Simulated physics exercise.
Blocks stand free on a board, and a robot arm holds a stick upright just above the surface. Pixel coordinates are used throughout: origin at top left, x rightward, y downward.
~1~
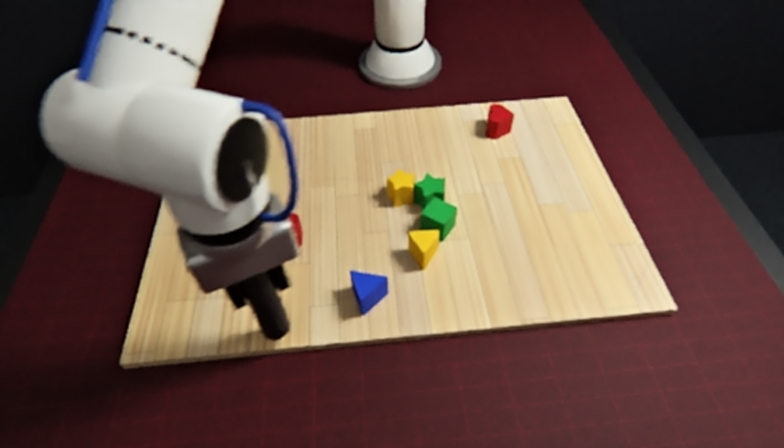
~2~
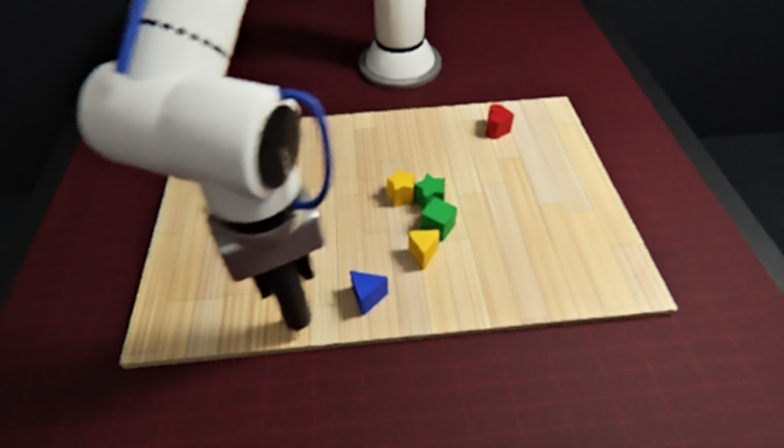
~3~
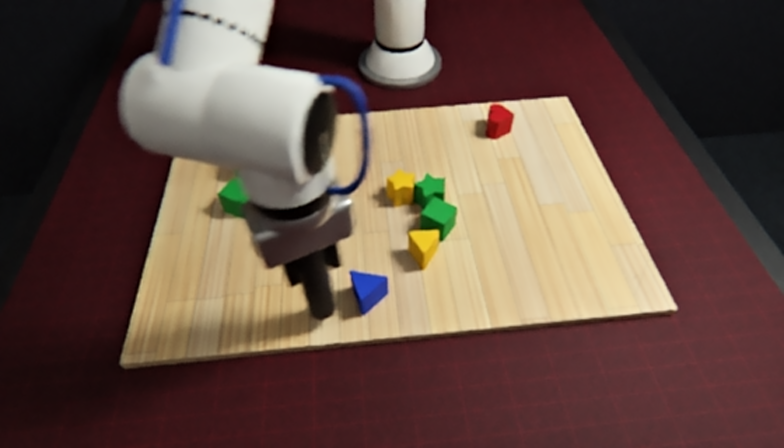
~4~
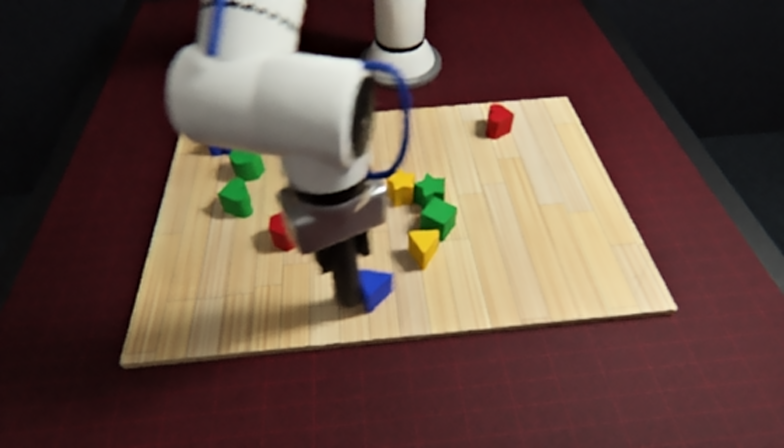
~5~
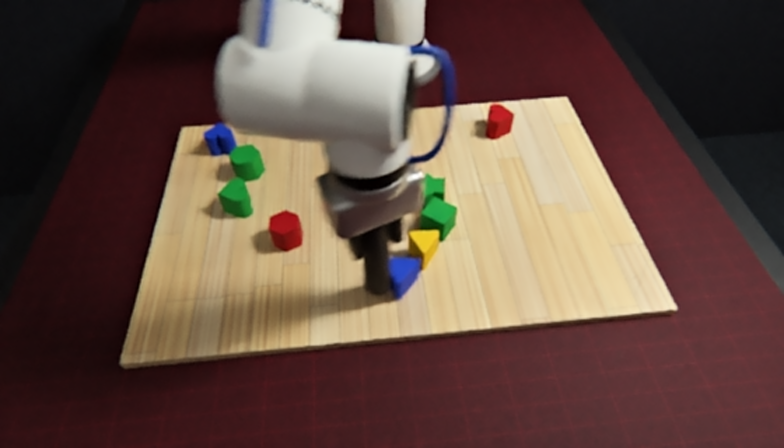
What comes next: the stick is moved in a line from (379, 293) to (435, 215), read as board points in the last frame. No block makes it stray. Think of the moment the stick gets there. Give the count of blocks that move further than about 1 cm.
Count: 3 or more.
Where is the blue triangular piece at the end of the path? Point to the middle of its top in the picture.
My best guess is (426, 252).
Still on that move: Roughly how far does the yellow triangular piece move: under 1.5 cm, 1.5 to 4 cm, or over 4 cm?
Between 1.5 and 4 cm.
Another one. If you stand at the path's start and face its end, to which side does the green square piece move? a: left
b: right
The answer is b.
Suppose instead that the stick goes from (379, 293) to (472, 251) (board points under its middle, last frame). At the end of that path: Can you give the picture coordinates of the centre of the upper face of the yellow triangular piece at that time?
Around (439, 227).
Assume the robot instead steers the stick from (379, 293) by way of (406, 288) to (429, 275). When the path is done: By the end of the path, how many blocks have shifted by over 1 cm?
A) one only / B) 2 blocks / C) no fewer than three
B: 2 blocks.
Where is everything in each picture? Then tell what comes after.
In the first picture, stick's lower end (276, 328); blue triangular piece (366, 282); yellow triangular piece (424, 238); green star (431, 184); green square piece (439, 210).
In the second picture, stick (298, 318); blocks still.
In the third picture, stick (323, 308); blocks still.
In the fourth picture, stick (349, 297); blue triangular piece (372, 279).
In the fifth picture, stick (378, 284); blue triangular piece (400, 266); yellow triangular piece (424, 238); green star (431, 184); green square piece (439, 210).
What follows on the original path. One third of the way, stick (399, 255); blue triangular piece (423, 254), turned 35° clockwise; yellow triangular piece (430, 237), turned 20° anticlockwise.
Two thirds of the way, stick (418, 229); blue triangular piece (426, 252), turned 50° clockwise; yellow triangular piece (440, 229), turned 35° clockwise; green square piece (441, 208).
At the end, stick (435, 205); blue triangular piece (426, 252), turned 50° clockwise; yellow triangular piece (442, 225), turned 55° clockwise; green star (435, 176), turned 35° anticlockwise; green square piece (461, 194), turned 55° clockwise.
